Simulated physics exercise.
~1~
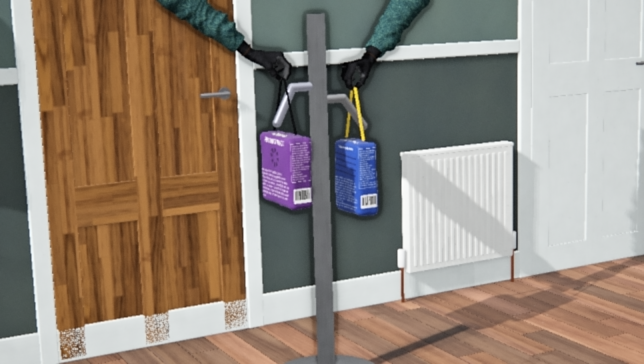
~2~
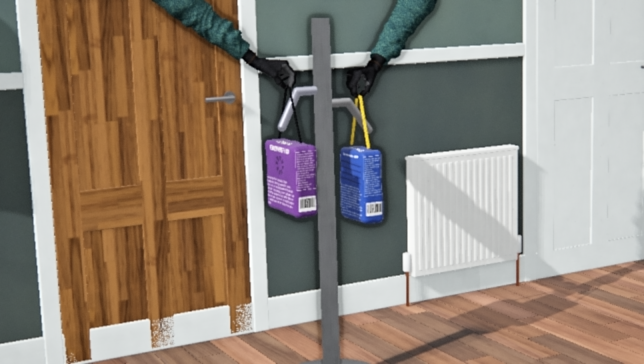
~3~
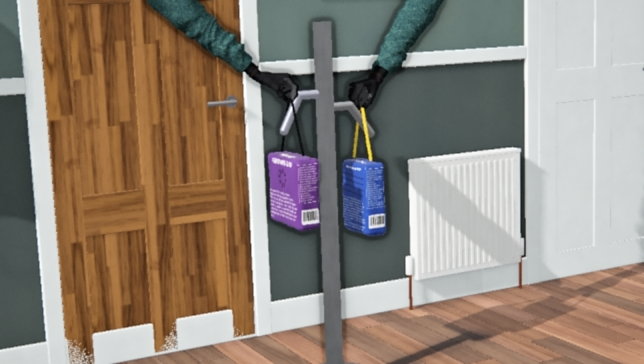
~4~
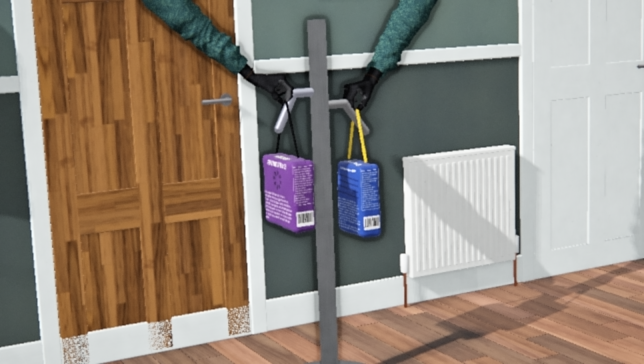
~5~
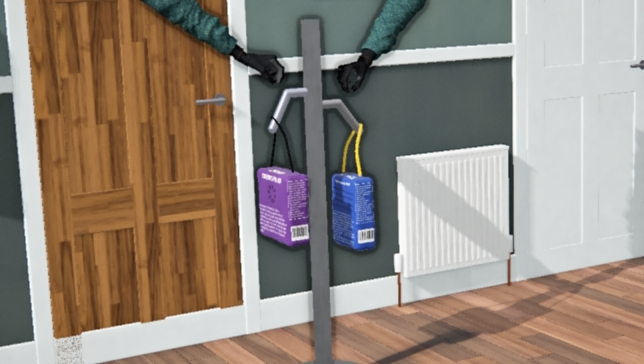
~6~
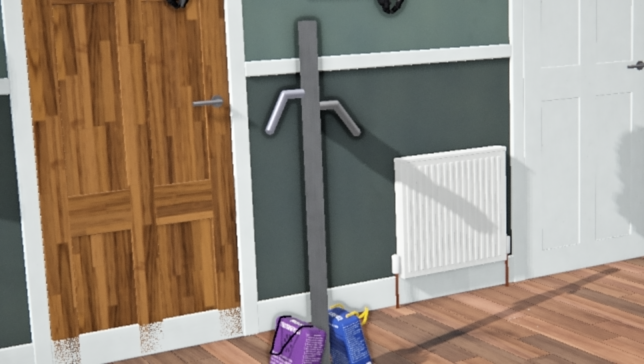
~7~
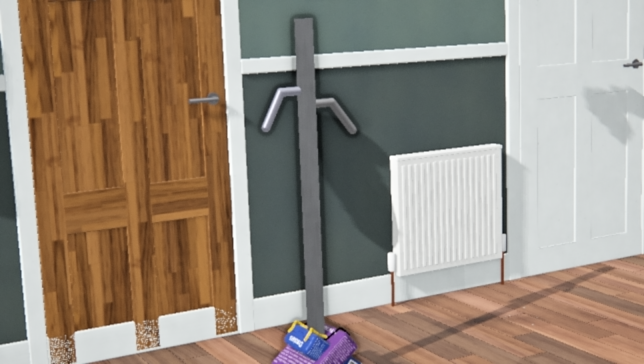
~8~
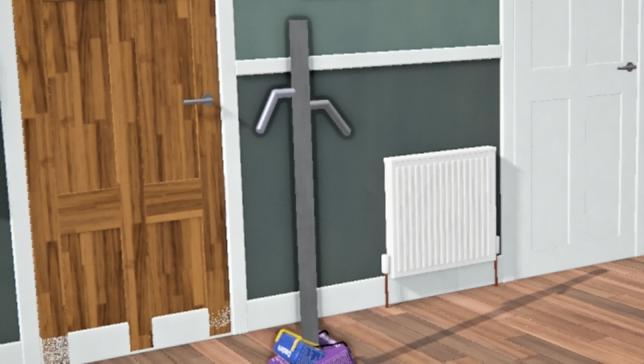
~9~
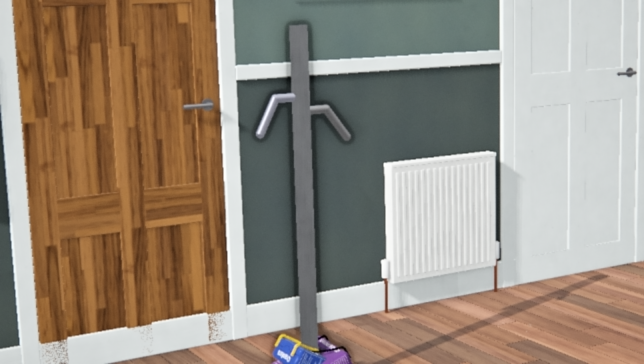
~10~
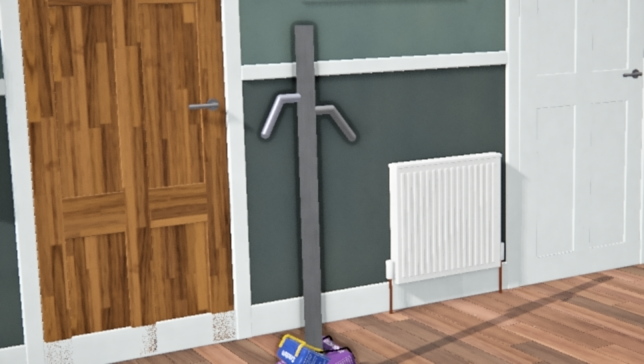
In a room with dark green panelled walls and a wooden floor, a slightly swaying camera faces a grey coat stand between a brown wooden door and a white radiator, with a white door at right. Two black-gloved hands in green sleeves hold a purple bag by a dark loop on the left and a blue sack by a yellow loop on the right. They lower both at the downward-sloping pegs, then let go and draw back. Both bags drop to the floor and tumble together, ending heaped at the stand's foot beneath bare pegs.
